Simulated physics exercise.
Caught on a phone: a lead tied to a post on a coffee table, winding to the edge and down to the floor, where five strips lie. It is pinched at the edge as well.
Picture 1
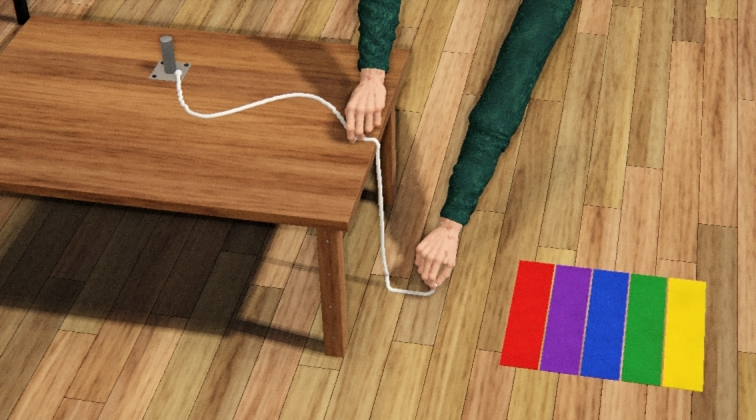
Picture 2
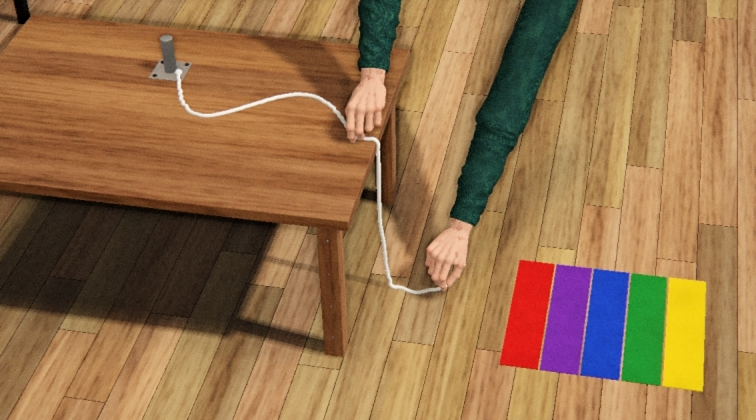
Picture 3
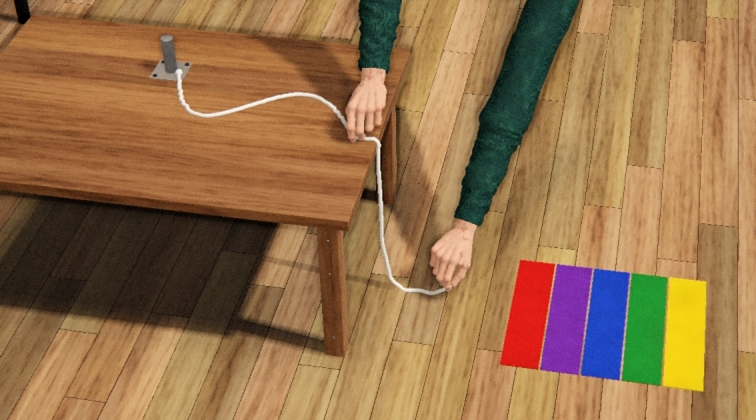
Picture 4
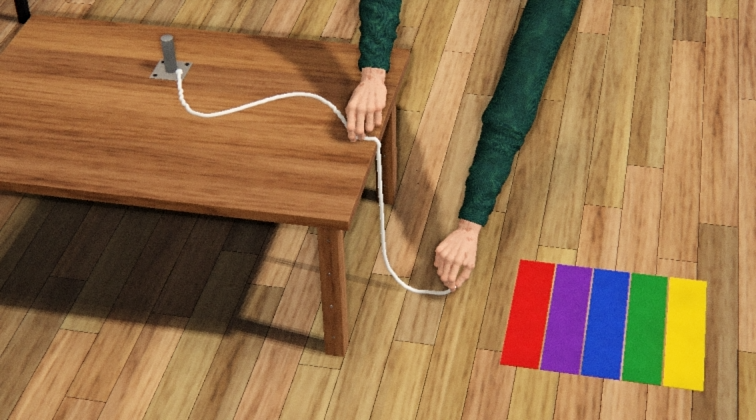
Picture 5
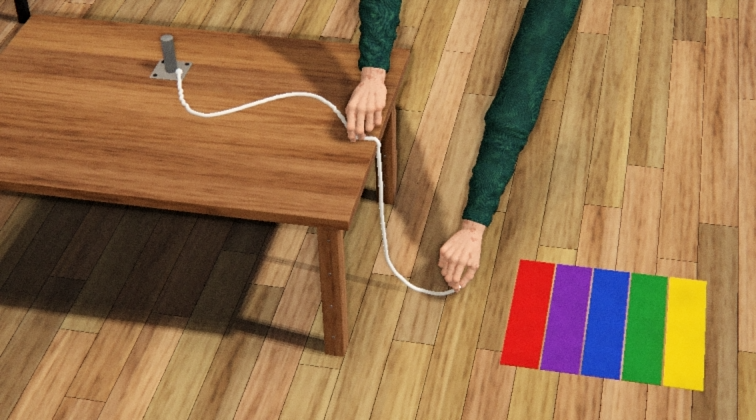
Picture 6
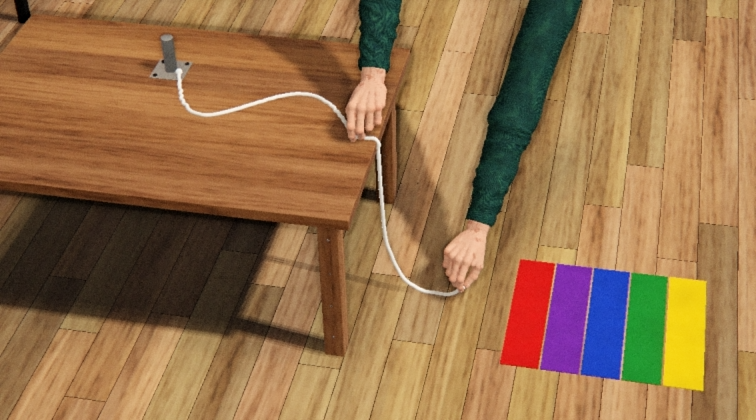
On a wooden floor beside a coffee table, one hand pins a white cord at the edge while another slowly draws its end right.
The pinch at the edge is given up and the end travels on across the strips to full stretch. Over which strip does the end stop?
Over green.
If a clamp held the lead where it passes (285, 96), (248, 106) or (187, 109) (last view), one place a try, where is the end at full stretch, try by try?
About (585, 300), (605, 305) and (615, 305).
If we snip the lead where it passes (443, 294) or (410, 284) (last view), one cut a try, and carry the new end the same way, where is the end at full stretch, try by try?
About (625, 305) and (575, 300).
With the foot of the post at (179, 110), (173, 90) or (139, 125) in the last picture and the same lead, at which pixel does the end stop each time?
In that order: (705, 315), (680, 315) and (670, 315).
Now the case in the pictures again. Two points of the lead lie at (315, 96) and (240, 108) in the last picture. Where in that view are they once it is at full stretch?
At (361, 123), then (290, 102).
A little later, end near (597, 304); over blue.
Next, end near (637, 309); over green.
When it is tight, end near (659, 311); over green. The end stops over the green strip.
